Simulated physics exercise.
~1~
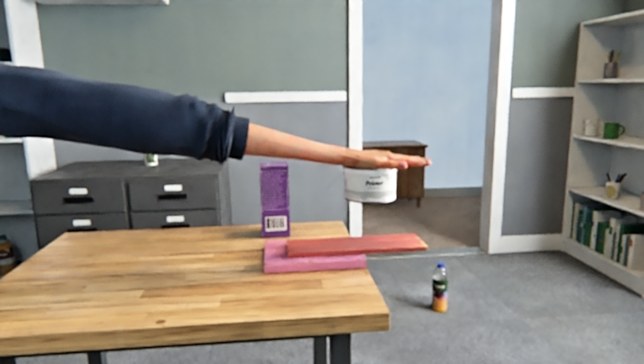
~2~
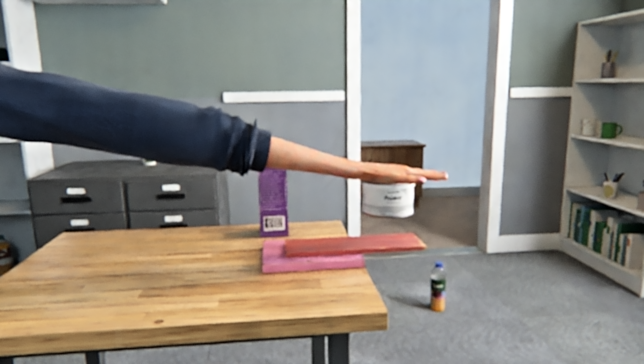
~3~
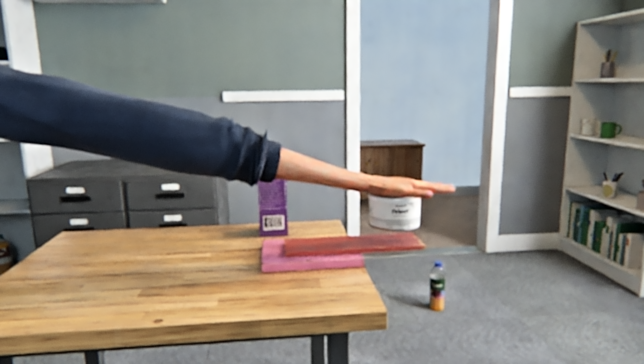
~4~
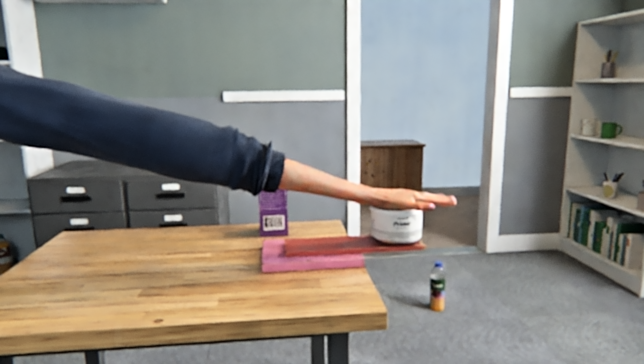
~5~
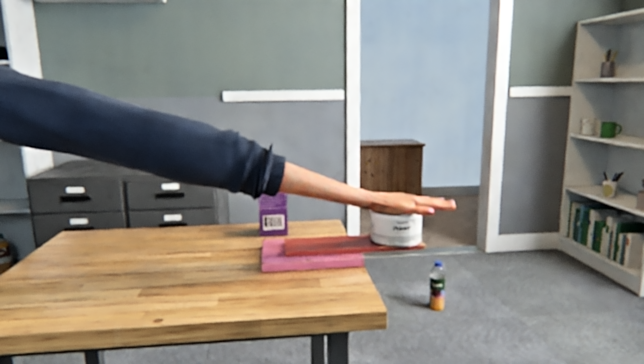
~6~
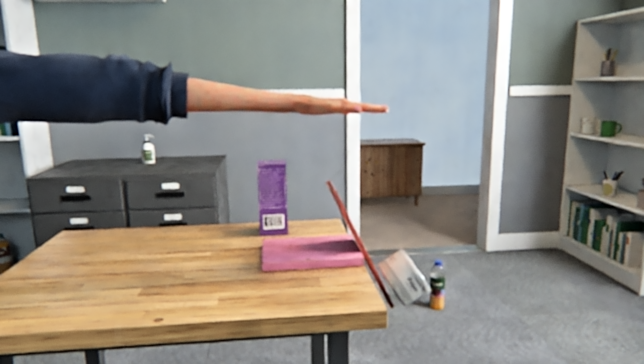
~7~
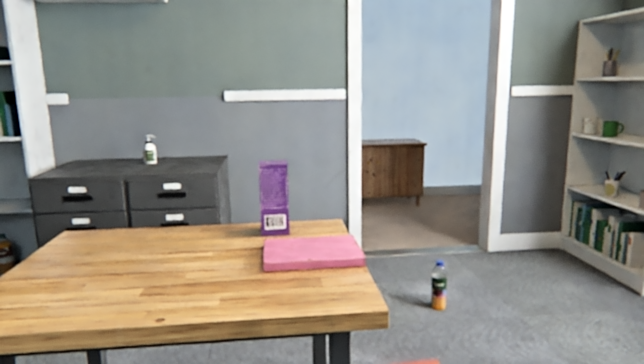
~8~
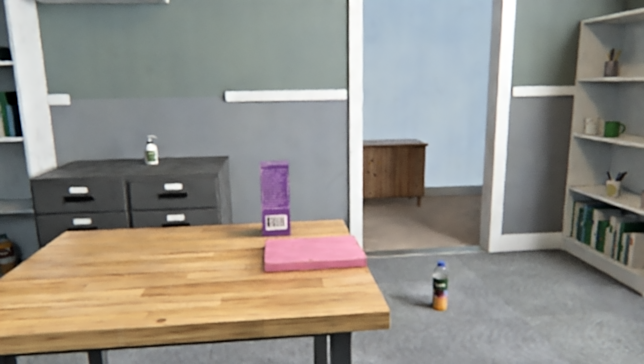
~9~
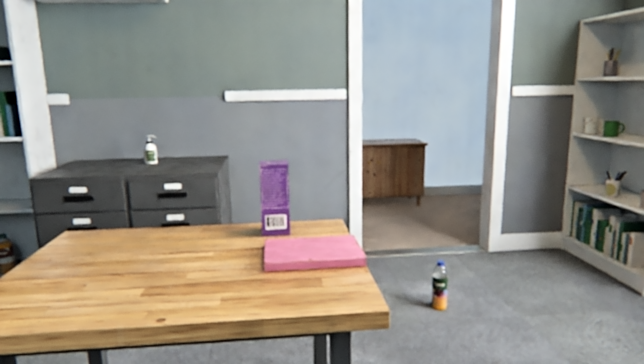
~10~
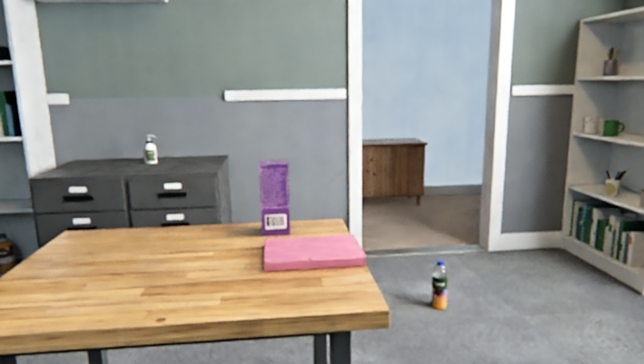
A hand sets a white tub on an overhanging red plank, and both tumble off the table.
